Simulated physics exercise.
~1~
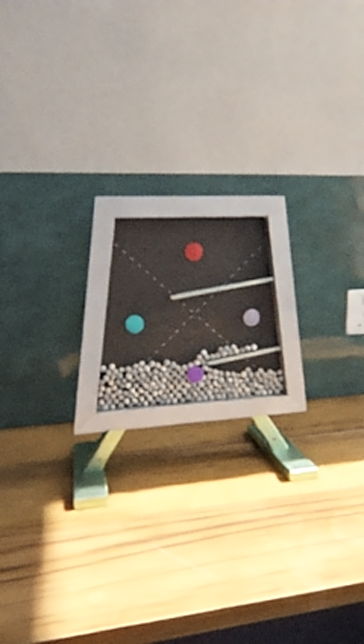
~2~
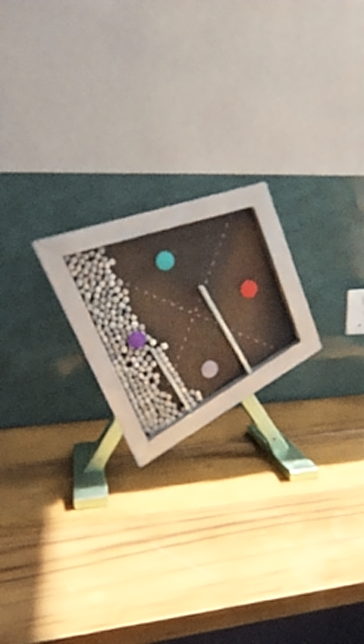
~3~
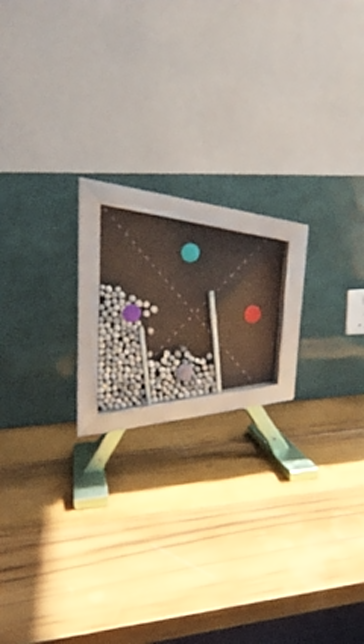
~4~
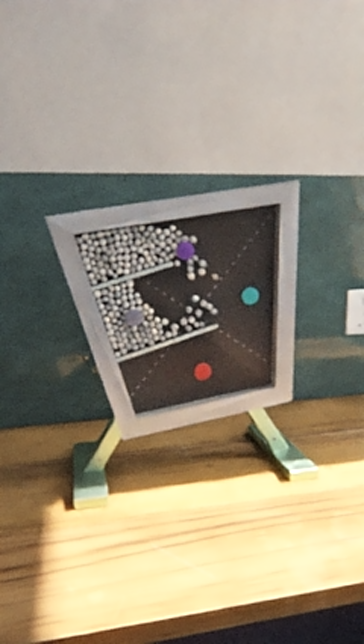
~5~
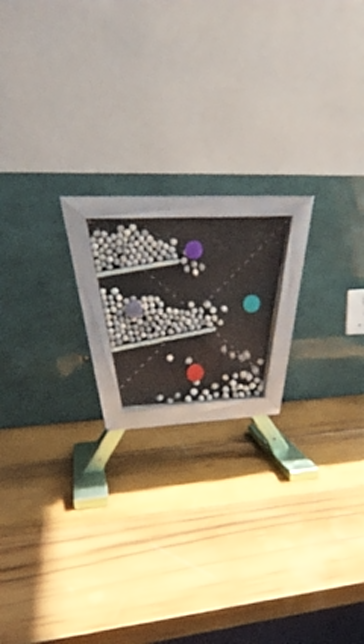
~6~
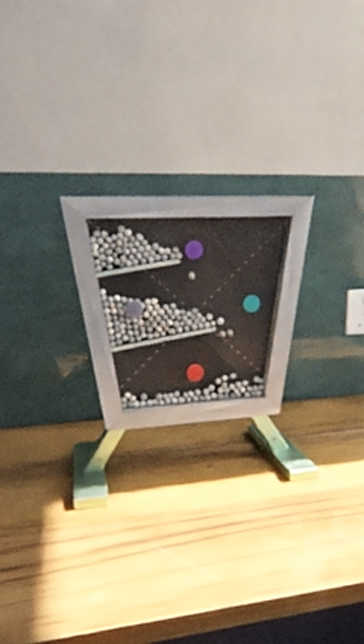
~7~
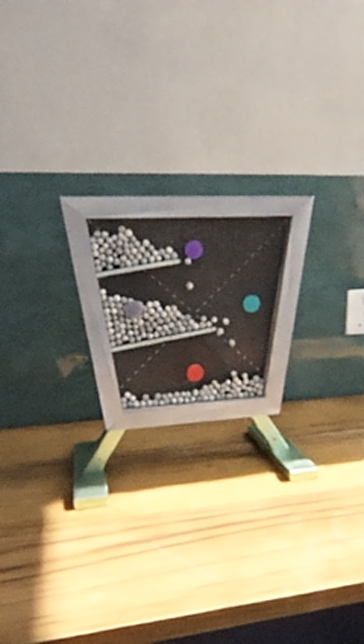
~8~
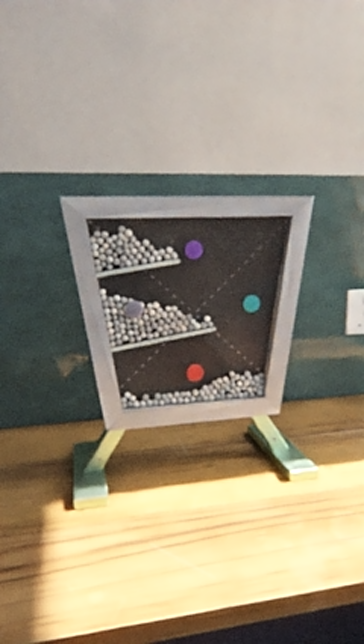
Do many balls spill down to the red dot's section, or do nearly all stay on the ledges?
Many balls spill down to the red dot's section and settle along the bottom, while the rest stay piled on the two ledges at the left.
